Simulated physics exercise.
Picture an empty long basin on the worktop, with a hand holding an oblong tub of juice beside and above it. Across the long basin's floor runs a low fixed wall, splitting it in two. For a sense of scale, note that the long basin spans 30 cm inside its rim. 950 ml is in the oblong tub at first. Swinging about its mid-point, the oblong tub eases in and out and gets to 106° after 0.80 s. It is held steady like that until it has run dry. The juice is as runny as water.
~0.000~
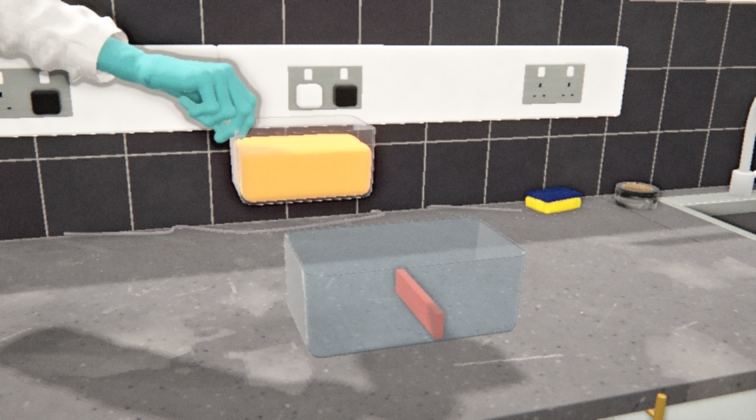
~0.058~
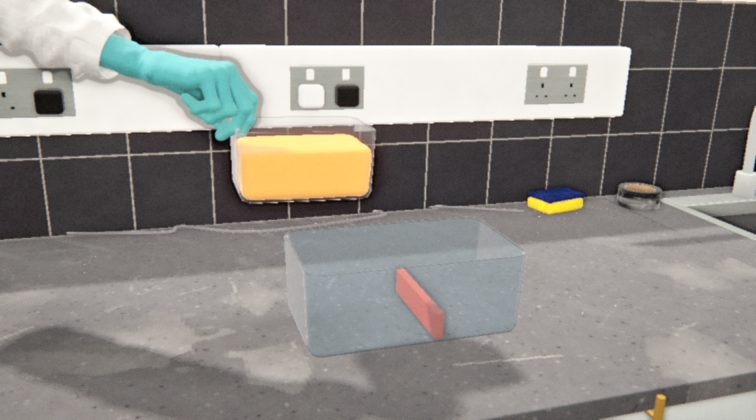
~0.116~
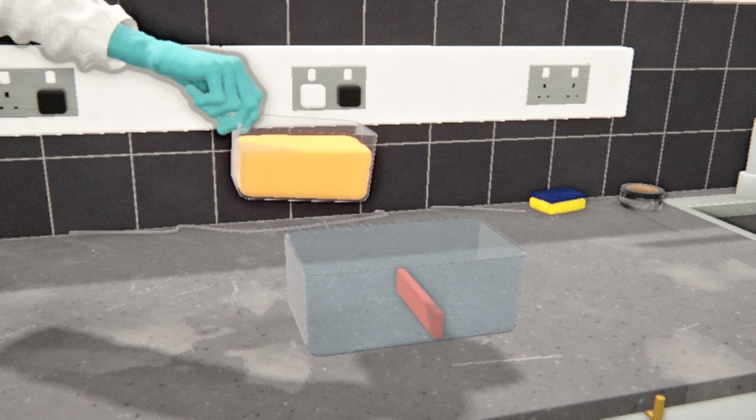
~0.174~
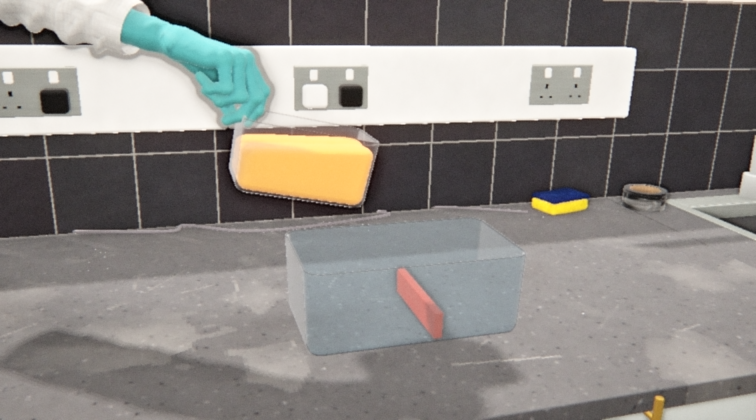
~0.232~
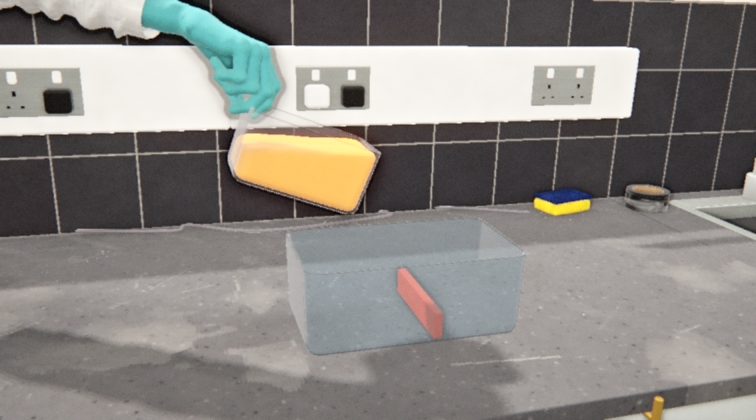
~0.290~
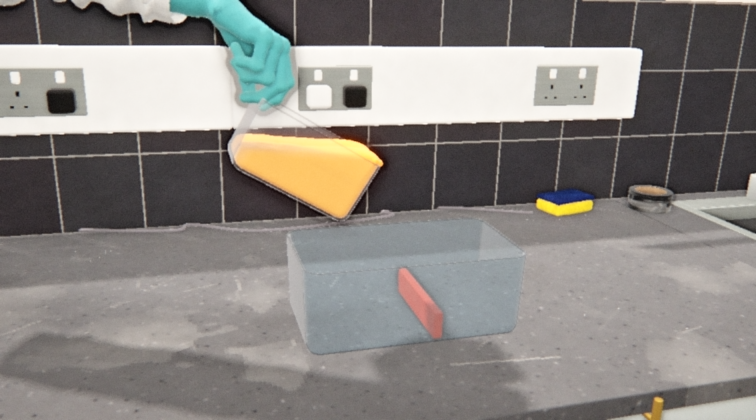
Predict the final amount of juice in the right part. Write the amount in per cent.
The right part ends with roughly 23 per cent.
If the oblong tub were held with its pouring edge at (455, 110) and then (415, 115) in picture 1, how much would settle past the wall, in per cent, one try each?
The first try gives around 70 percent, the second around 55 percent.
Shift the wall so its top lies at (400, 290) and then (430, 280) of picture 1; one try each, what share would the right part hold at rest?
It comes to 50 per cent, and then 5 per cent.
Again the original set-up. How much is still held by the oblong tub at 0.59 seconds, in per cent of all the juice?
Fraction remaining: Approx. 26 per cent.
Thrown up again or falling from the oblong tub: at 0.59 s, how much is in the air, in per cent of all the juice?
My guess is roughly 34 %.
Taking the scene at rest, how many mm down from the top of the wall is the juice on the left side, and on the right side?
Left roughly 12 mm; right roughly 26 mm.
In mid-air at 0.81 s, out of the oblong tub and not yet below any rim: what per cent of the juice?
About 7 per cent.
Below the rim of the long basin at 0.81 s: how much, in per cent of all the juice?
Looks like about 86 % of the whole amount.
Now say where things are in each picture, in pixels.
It leans 0°; its right rim is at (364, 124); the juice meets the walls at (236, 147) and (361, 141); the long basin's rim runs from (294, 255) to (501, 236); the wall's top is at (419, 291), in the first frame.
It leans 1°; its right rim is at (365, 125); the juice meets the walls at (236, 146) and (361, 142), in the second frame.
It leans 5°; its right rim is at (367, 130); the juice meets the walls at (237, 144) and (362, 143), in the third frame.
It leans 12°; its right rim is at (369, 137); the juice meets the walls at (238, 144) and (364, 145), in the fourth frame.
It leans 21°; its right rim is at (370, 148); the juice meets the walls at (238, 142) and (367, 147), in the fifth frame.
It leans 31°; its right rim is at (370, 160); the juice meets the walls at (235, 141) and (369, 154); 2 per cent is over the edge, in the sixth frame.
After 0.59 s the tilt is 89° and 27 per cent is still to pour, 31 is left of the wall and 9 right of it.
After 0.81 s the tilt is 106° and 7 per cent is still to pour, 68 is left of the wall and 17 right of it.
After 1.05 s the tilt is 106° and 1 per cent is still to pour, 73 is left of the wall and 22 right of it.
After 1.30 s the tilt is 106° and 0 per cent is still to pour, 73 is left of the wall and 23 right of it.
In the end 73 per cent lies left of the wall, 23 right of it and 4 outside.
